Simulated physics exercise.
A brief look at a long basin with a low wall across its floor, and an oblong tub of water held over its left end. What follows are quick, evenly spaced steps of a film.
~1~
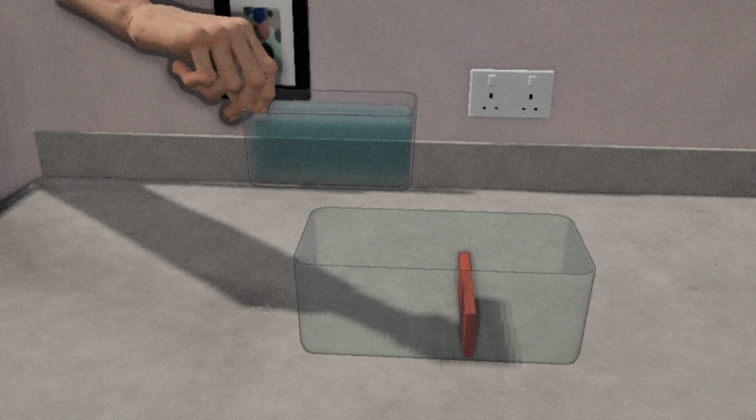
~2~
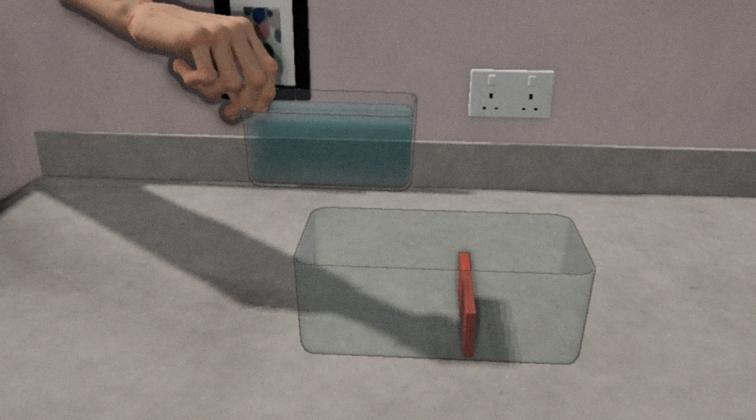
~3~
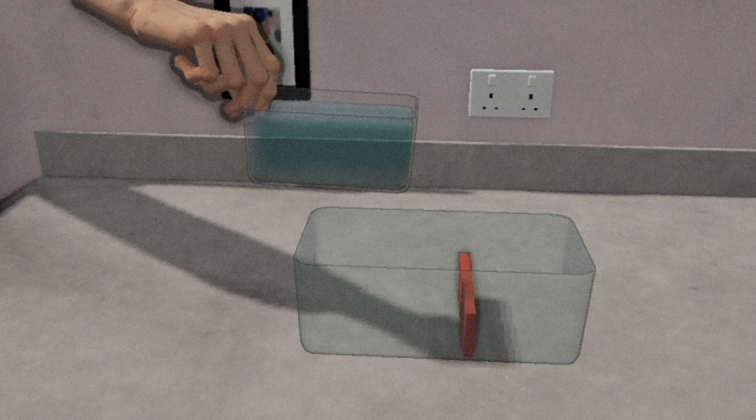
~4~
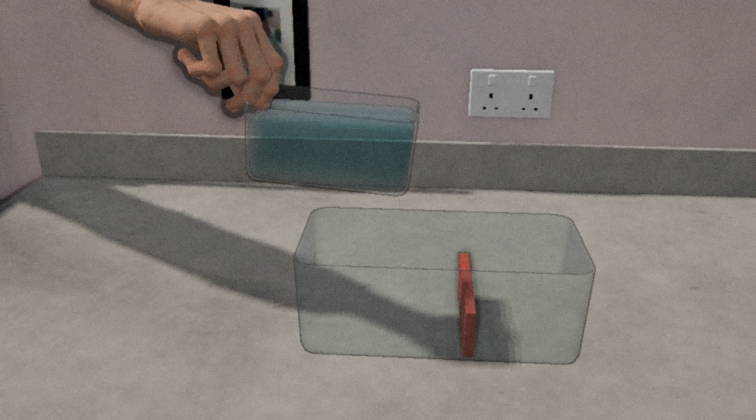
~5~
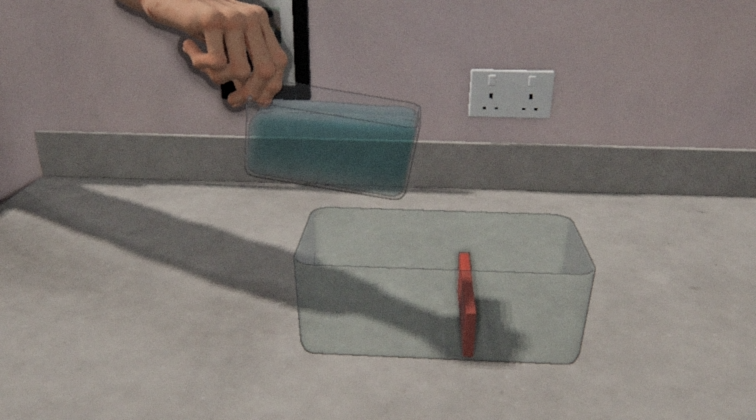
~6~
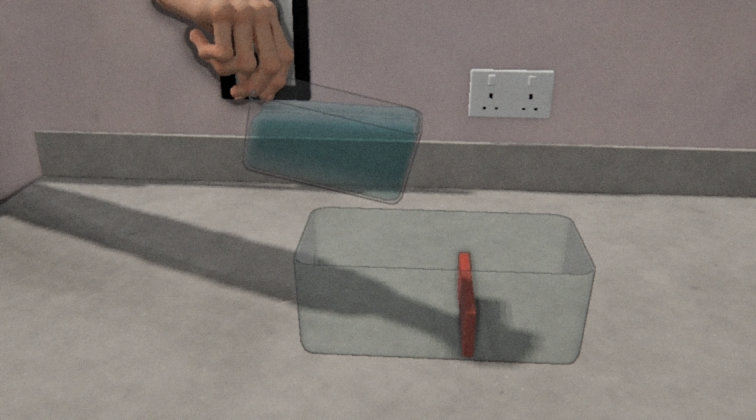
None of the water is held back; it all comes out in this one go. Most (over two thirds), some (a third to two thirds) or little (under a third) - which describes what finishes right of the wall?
Some.
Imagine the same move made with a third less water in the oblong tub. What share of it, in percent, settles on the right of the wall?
Close to 30 per cent.
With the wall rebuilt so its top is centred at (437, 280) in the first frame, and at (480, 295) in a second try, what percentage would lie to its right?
It would come to roughly 70 per cent the first time and roughly 45 per cent the second.
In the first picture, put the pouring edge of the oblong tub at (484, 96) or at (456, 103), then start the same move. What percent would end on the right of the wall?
In order, some 75 and 75 percent.
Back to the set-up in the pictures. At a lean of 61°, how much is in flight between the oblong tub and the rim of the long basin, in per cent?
Around 30 in a hundred.
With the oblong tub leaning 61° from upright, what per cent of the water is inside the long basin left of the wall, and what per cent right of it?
Left: Roughly 5 %; right: Roughly 20 %.
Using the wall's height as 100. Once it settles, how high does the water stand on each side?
About 30 on the left and about 60 on the right.
A moment on, the tilt is 61° and 44 per cent is still to pour, 4 is left of the wall and 22 right of it.
Next, the tilt is 93° and 10 per cent is still to pour, 29 is left of the wall and 55 right of it.
Then the tilt is 102° and 1 per cent is still to pour, 41 is left of the wall and 55 right of it.
Later the tilt is 102° and 0 per cent is still to pour, 42 is left of the wall and 55 right of it.
Finally, 42 per cent lies left of the wall, 55 right of it and 3 outside.
